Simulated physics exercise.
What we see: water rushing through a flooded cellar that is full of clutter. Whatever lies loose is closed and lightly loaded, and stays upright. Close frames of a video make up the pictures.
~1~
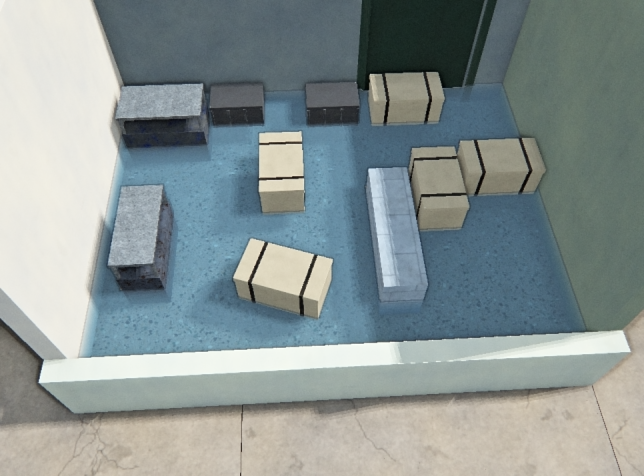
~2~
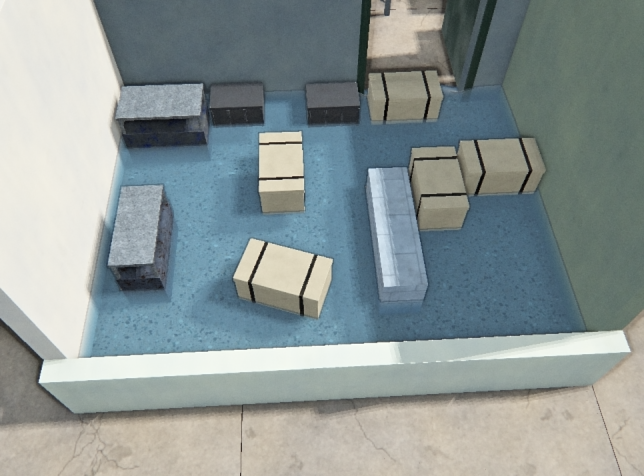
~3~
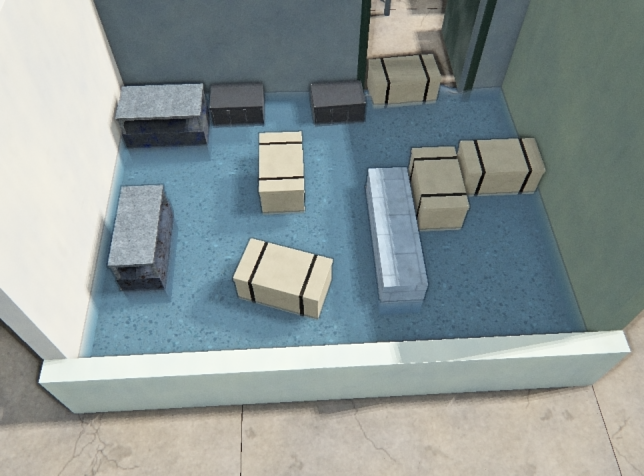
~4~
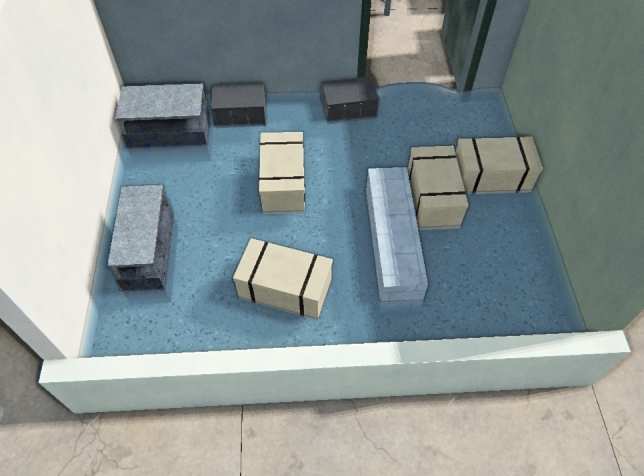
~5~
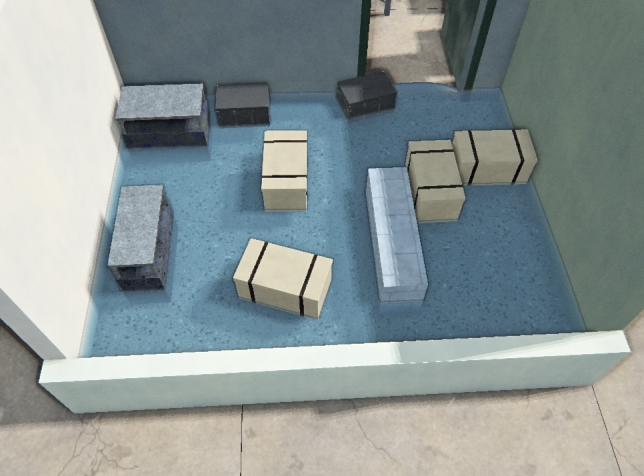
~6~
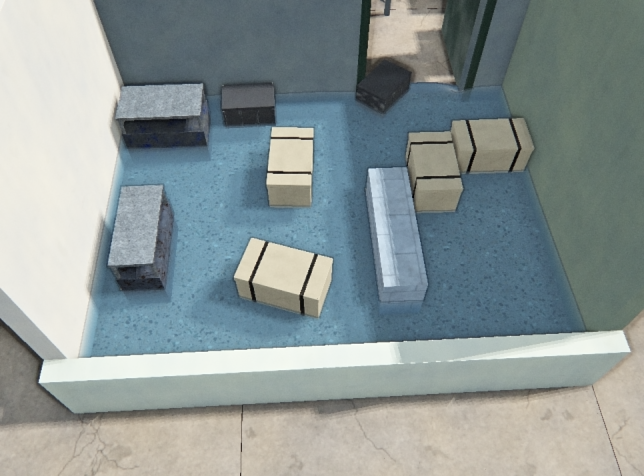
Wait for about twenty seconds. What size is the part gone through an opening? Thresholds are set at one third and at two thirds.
Fraction: Two thirds or beyond.
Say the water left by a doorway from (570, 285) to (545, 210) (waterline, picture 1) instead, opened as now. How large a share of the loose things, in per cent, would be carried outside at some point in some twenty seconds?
Estimate: Around 70 per cent.
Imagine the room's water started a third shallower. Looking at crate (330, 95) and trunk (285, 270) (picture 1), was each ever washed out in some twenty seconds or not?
First gets out, second does not get out.
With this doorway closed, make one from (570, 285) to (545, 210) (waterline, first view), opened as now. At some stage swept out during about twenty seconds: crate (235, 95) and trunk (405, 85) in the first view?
Taking them in order, the first one never leaves while the second one gets swept away.
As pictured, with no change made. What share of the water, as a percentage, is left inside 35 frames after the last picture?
That comes to roughly 44 parts in a hundred.
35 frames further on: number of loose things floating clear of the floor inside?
The total is 1.
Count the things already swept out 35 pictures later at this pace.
The count is 6.
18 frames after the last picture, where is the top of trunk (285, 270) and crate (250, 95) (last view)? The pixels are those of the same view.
Close to (319, 241) and (356, 91).
A moment on, 2 of 7 are out; 5 afloat.
Next, 5 of 7 are out; 2 afloat.
Later, 6 of 7 are out; 1 afloat.
In the end, 6 of 7 are out; 1 afloat.
